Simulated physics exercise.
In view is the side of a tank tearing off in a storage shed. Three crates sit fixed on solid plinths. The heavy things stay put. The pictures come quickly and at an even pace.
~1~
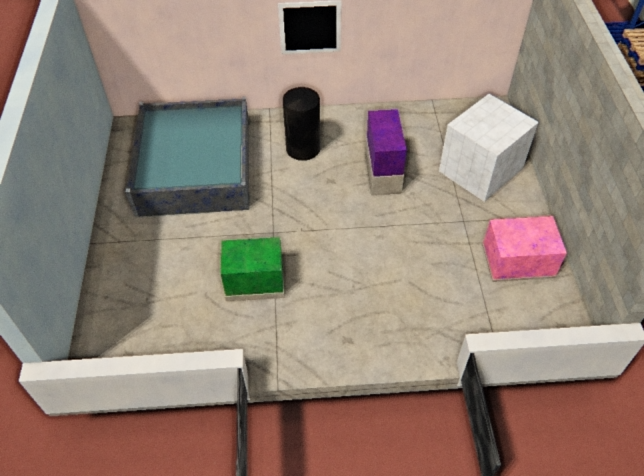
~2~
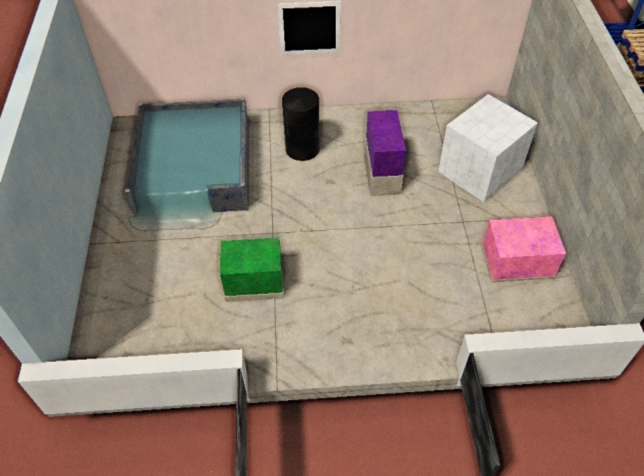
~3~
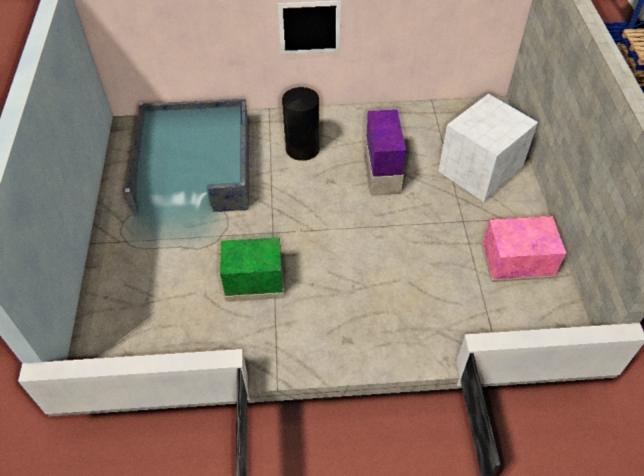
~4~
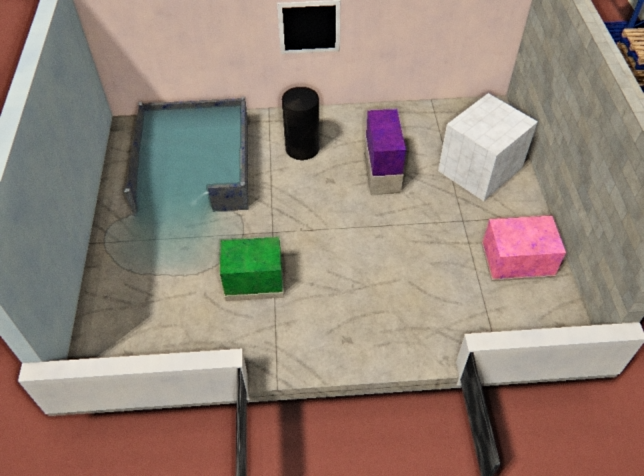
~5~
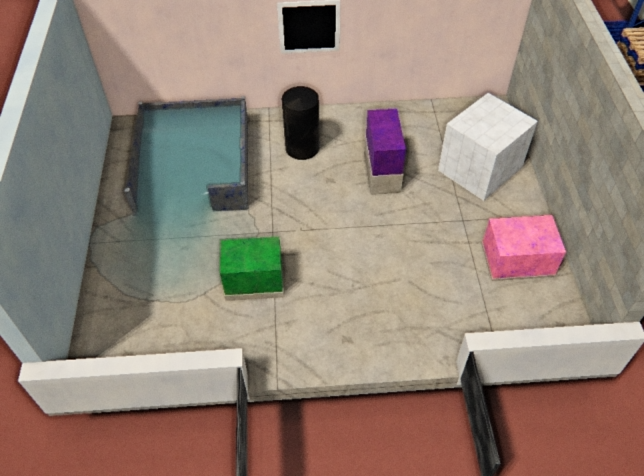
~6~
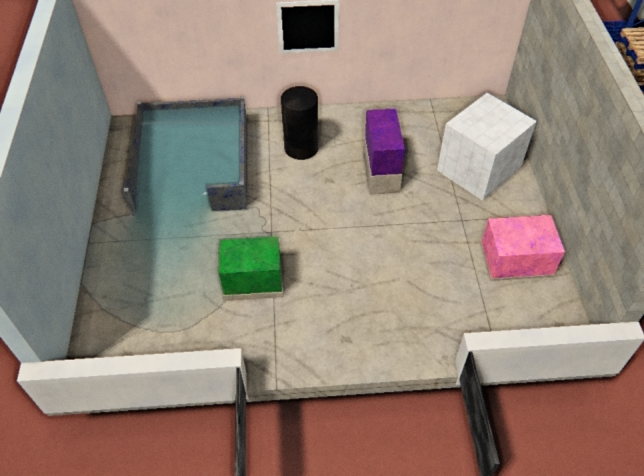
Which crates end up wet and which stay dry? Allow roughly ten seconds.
The purple crate stays dry; the pink crate gets wet; the green crate gets wet.
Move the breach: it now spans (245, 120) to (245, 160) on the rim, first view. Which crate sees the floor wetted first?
My pick is the purple crate.
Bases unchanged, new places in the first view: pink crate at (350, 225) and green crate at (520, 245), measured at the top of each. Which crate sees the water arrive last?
The purple one.
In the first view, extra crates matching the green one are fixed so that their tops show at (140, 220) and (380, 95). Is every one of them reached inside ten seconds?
Order as asked: Flooded / unflooded.
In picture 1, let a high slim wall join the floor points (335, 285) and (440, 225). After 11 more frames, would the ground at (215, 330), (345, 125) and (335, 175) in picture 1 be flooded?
As listed: Wet, clear, free of water.
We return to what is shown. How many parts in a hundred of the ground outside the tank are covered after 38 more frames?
Roughly 70 %.
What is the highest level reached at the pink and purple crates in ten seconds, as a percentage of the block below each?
I'd put it at some 190 % for one and some 10 % for the other, in that order.
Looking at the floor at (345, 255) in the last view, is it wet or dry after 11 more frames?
Lab note: Spot reads soaked.
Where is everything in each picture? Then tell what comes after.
Still water in the open tank at (191, 146), in the first frame.
The front is at (215, 219), out from the gap at (174, 206), in the second frame.
The front is at (215, 236), out from the gap at (174, 207), in the third frame.
Water pours out at (174, 206) and has run to (197, 268), in the fourth frame.
The front is at (188, 296), out from the gap at (174, 206), in the fifth frame.
Water pours out at (173, 206) and has run to (180, 324), in the sixth frame.
A moment on, water covers 20 % of the floor; the purple crate not reached, the pink crate not reached, the green crate water round its plinth.
Next, water covers 25 % of the floor; the purple crate not reached, the pink crate not reached, the green crate water round its plinth.
Then, water covers 35 % of the floor; the purple crate water round its plinth, the pink crate not reached, the green crate water round its plinth.
Later, water covers 70 % of the floor; the purple crate water round its plinth, the pink crate water round its plinth, the green crate water round its plinth.
In the end, water covers 85 % of the floor; the purple crate stayed above the water, the pink crate was topped, the green crate was topped.
